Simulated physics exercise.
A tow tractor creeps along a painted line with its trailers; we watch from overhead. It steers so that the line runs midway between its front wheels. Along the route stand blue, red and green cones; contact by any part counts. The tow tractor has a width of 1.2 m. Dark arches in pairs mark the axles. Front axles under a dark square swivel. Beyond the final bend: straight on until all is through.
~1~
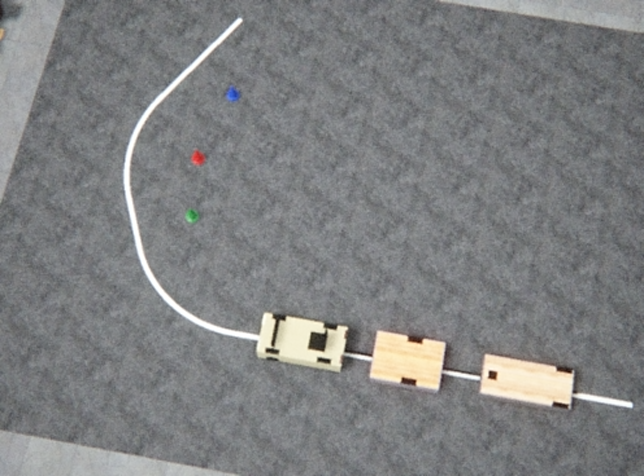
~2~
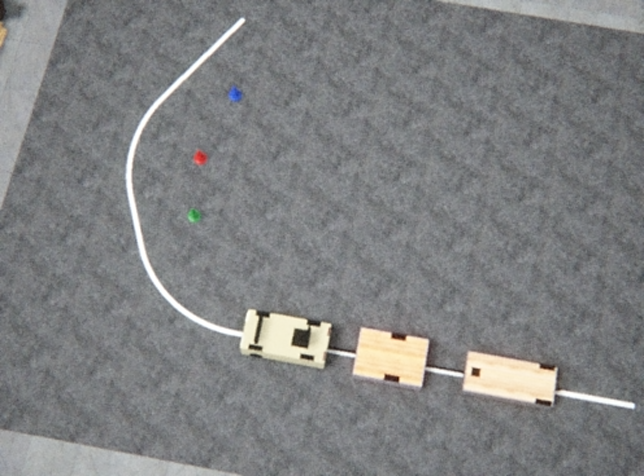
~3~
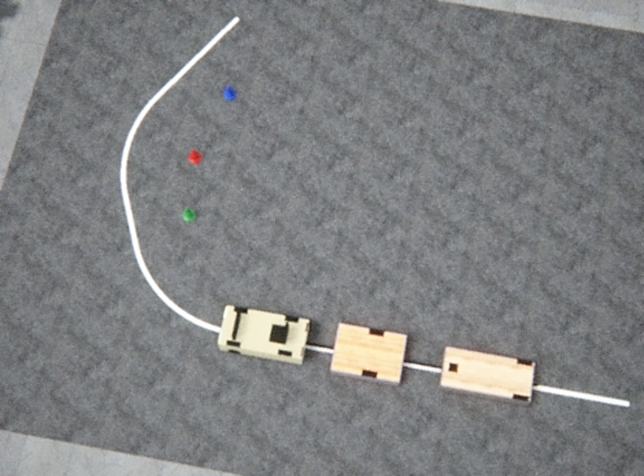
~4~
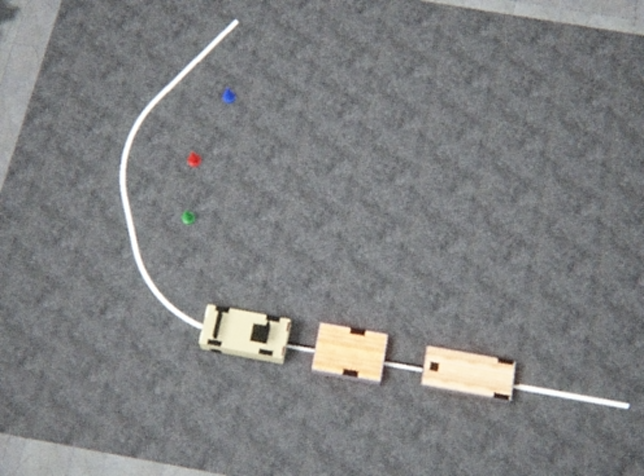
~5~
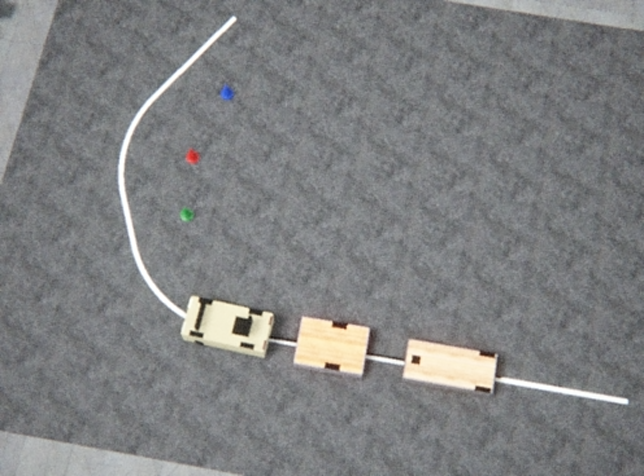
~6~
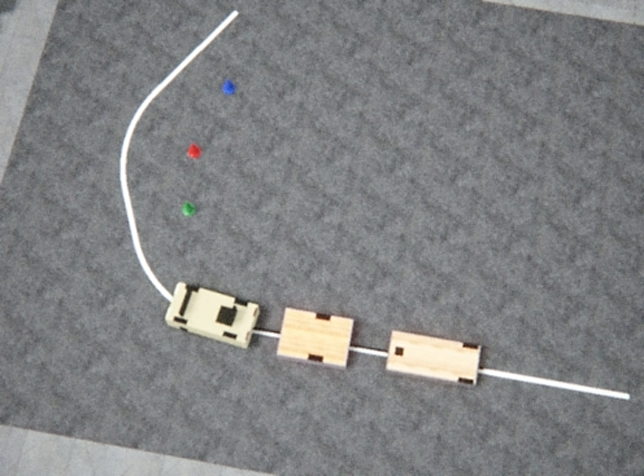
A pale toy-like tow tractor pulling two wooden trailers crept left along a white line on a dark grey floor, then began turning slightly upward, with blue, red and green cones standing untouched inside the curve.
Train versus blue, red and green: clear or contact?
My guess is blue is passed cleanly; my guess is red is passed cleanly; my guess is green is passed cleanly.
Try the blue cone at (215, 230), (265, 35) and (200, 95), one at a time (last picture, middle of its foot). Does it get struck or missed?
The first place gets no contact, the second no contact, the third a hit.
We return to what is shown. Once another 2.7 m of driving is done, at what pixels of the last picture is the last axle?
(383, 349).
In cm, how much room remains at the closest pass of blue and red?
To spare - blue: 50, red: 35.
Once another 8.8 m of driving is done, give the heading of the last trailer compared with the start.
Roughly 25°.
With 12.8 m more driven, the last axle is at (155, 209) of the last picture, 85 cm off the line; green has been passed with 20 cm to spare.
With 15.6 m more driven, the last axle is at (158, 135) of the last picture, 110 cm off the line; red has been passed with 35 cm to spare.
With 18.6 m more driven, the last axle is at (196, 61) of the last picture, 50 cm off the line; blue has been passed with 50 cm to spare.
With 20.9 m more driven, the last axle is at (236, 10) of the last picture, 20 cm off the line; 0 of 3 struck in all.
